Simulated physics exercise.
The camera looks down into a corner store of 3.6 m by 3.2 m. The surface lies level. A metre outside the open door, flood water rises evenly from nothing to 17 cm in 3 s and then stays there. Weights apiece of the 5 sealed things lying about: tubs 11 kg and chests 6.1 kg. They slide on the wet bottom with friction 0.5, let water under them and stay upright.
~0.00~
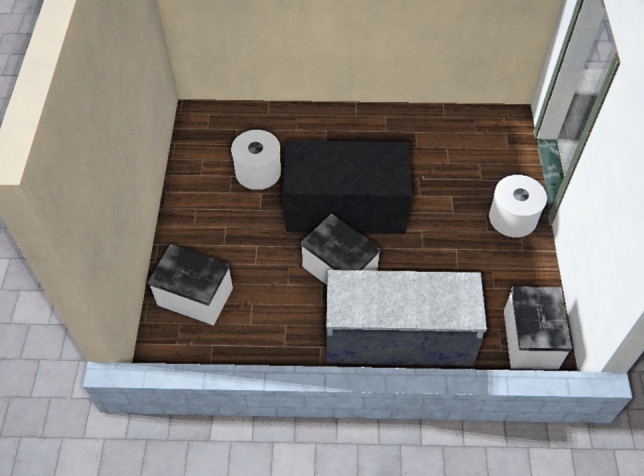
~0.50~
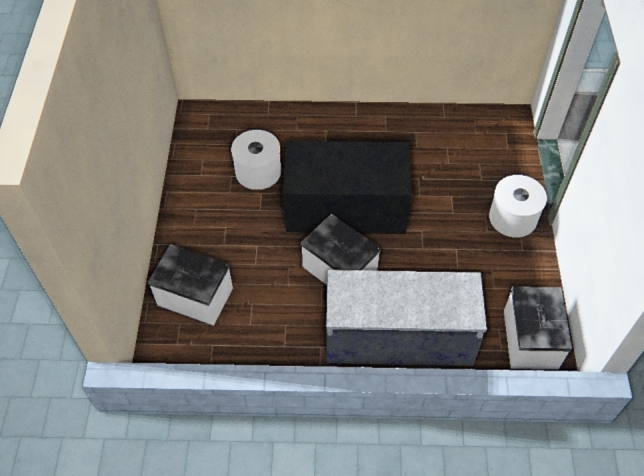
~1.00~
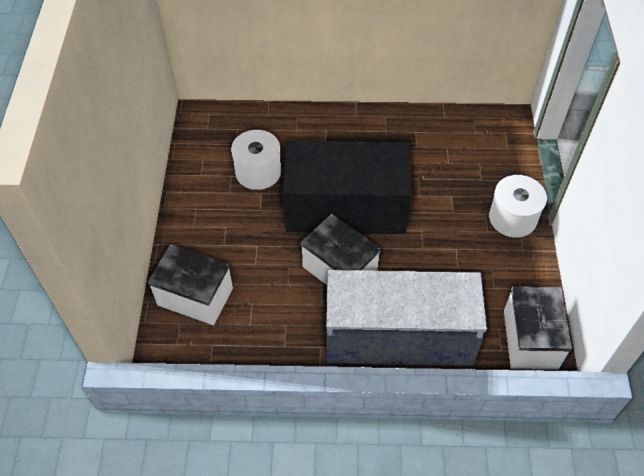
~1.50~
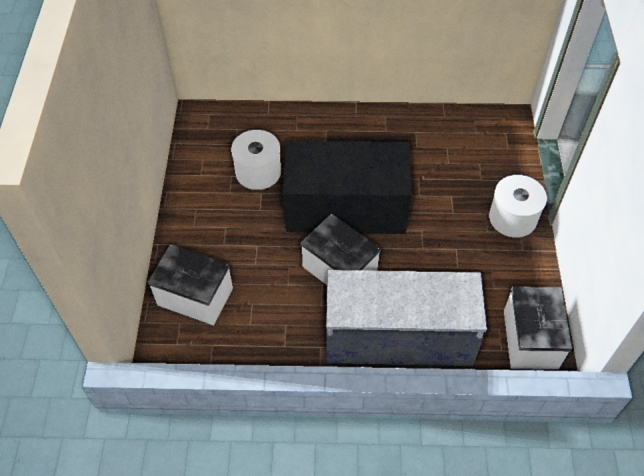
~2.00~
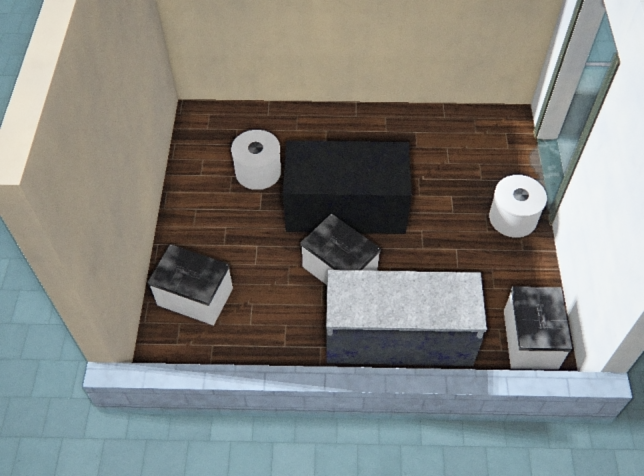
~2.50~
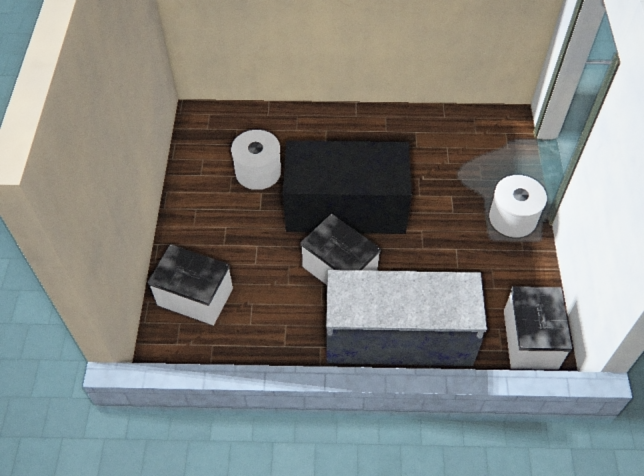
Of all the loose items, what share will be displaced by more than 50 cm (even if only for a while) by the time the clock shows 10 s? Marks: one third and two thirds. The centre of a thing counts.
That comes to less than a third.
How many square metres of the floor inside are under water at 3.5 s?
Some 2.5 m2.
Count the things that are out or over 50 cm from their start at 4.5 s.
By then 0.
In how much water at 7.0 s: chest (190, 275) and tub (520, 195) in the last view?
Roughly 3 and 5 cm.
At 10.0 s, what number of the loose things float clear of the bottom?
At that moment 3.
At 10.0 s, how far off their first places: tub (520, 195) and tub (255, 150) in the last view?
In turn: 20 cm, 10 cm.
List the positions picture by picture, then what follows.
A tub at (256, 148) rests on the ground; a chest at (189, 273) rests on the ground; 0.0 m2 under water; 0 of 5 have shifted, in the first frame.
A tub at (256, 148), on the bottom; a chest at (189, 273), on the bottom; 0.0 m2 under water; 0 of 5 have shifted, in the second frame.
A tub at (256, 148), on the bottom; a chest at (189, 273) rests on the ground; water covers 0.0 m2; 0 of 5 have shifted, in the third frame.
A tub at (256, 148) rests on the ground; a chest at (189, 273), on the bottom; water covers 0.0 m2; 0 of 5 have shifted, in the fourth frame.
A tub at (256, 148) rests on the ground; a chest at (189, 273) rests on the ground; 0.0 m2 under water; 0 of 5 have shifted, in the fifth frame.
A tub at (256, 148) rests on the ground; a chest at (189, 273) rests on the ground; water covers 0.5 m2; 0 of 5 have shifted, in the sixth frame.
After 3.5 s 0 of 5 are over 50 cm from their spots; 0 afloat.
After 4.5 s 0 of 5 are over 50 cm from their spots; 0 afloat.
After 7.0 s 0 of 5 are over 50 cm from their spots; 0 afloat.
After 10.0 s 1 of 5 are over 50 cm from their spots, and 1 have been at some point; 3 afloat.
